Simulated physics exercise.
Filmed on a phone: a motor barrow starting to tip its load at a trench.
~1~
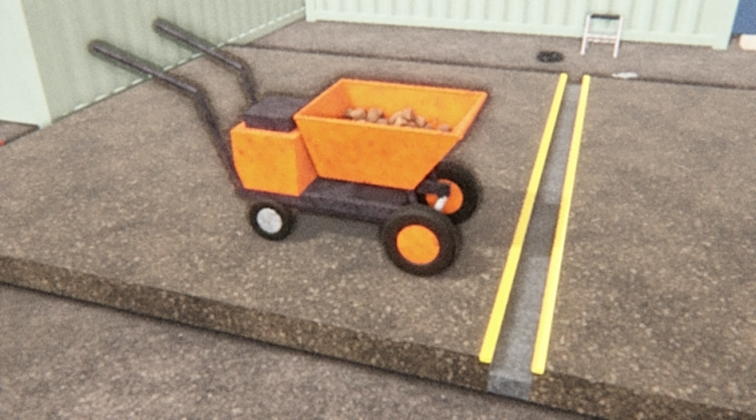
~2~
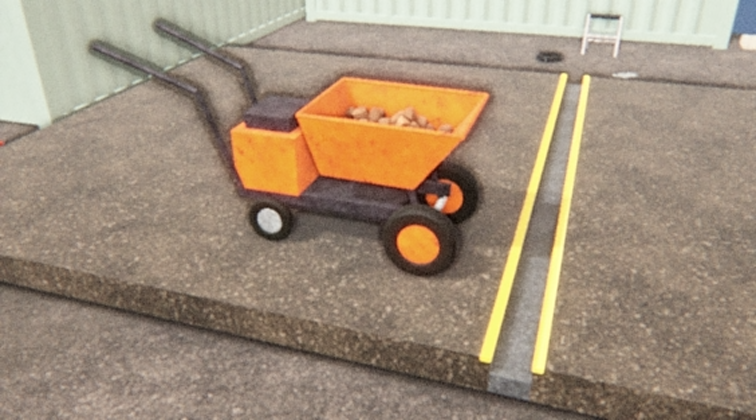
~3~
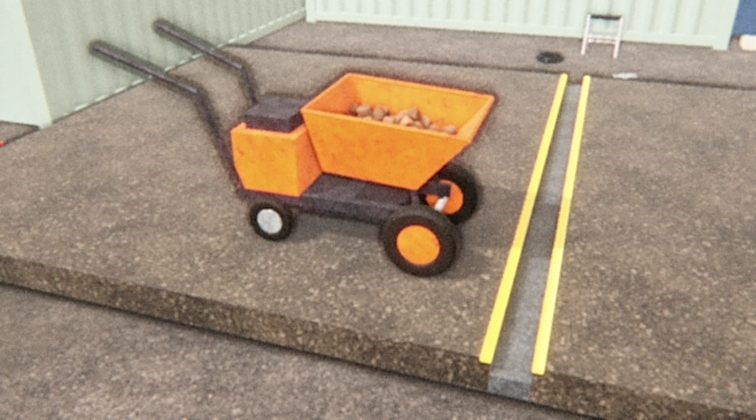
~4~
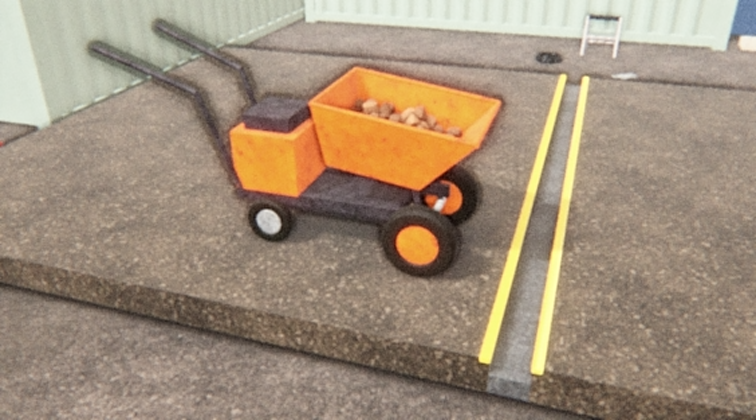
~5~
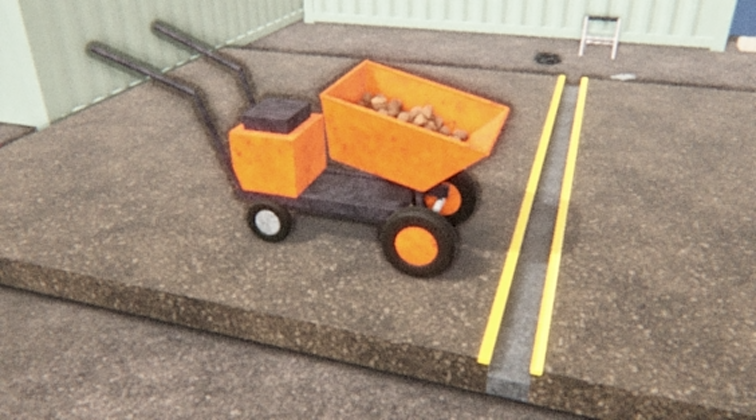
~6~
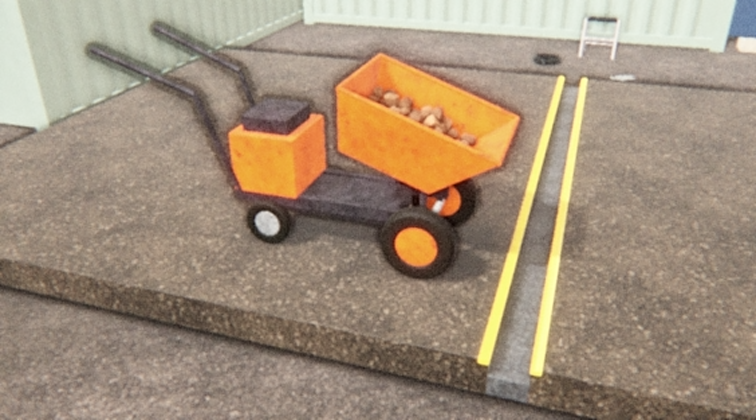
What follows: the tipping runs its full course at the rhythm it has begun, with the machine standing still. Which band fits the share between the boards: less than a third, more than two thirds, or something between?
The trench ends with less than a third of it.
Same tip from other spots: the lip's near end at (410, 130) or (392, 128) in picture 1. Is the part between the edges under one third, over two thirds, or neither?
First one to two thirds, then one to two thirds.
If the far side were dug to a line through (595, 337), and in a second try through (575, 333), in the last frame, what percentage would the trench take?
The first gives 70 %, the second 40 %.
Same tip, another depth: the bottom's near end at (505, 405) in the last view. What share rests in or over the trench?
Some 10 per cent.
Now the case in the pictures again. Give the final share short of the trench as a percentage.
It comes to 0 per cent or so.
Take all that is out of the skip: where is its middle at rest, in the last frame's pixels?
Close to (599, 270).
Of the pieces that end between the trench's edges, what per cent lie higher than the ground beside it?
Near 5 %.
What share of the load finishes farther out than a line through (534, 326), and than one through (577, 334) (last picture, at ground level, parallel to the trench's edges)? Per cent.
In turn 90 and 60 in a hundred.
Soon after the last picture, skip tipped steeply; all in the skip.
A little later, skip tipped right over; most in the skip; a small part beyond it; a stray few falling.
Later still, skip tipped right over; about a quarter in the skip; most beyond it.
By the end, skip tipped right over; a small part in or heaped over the trench; most beyond it.
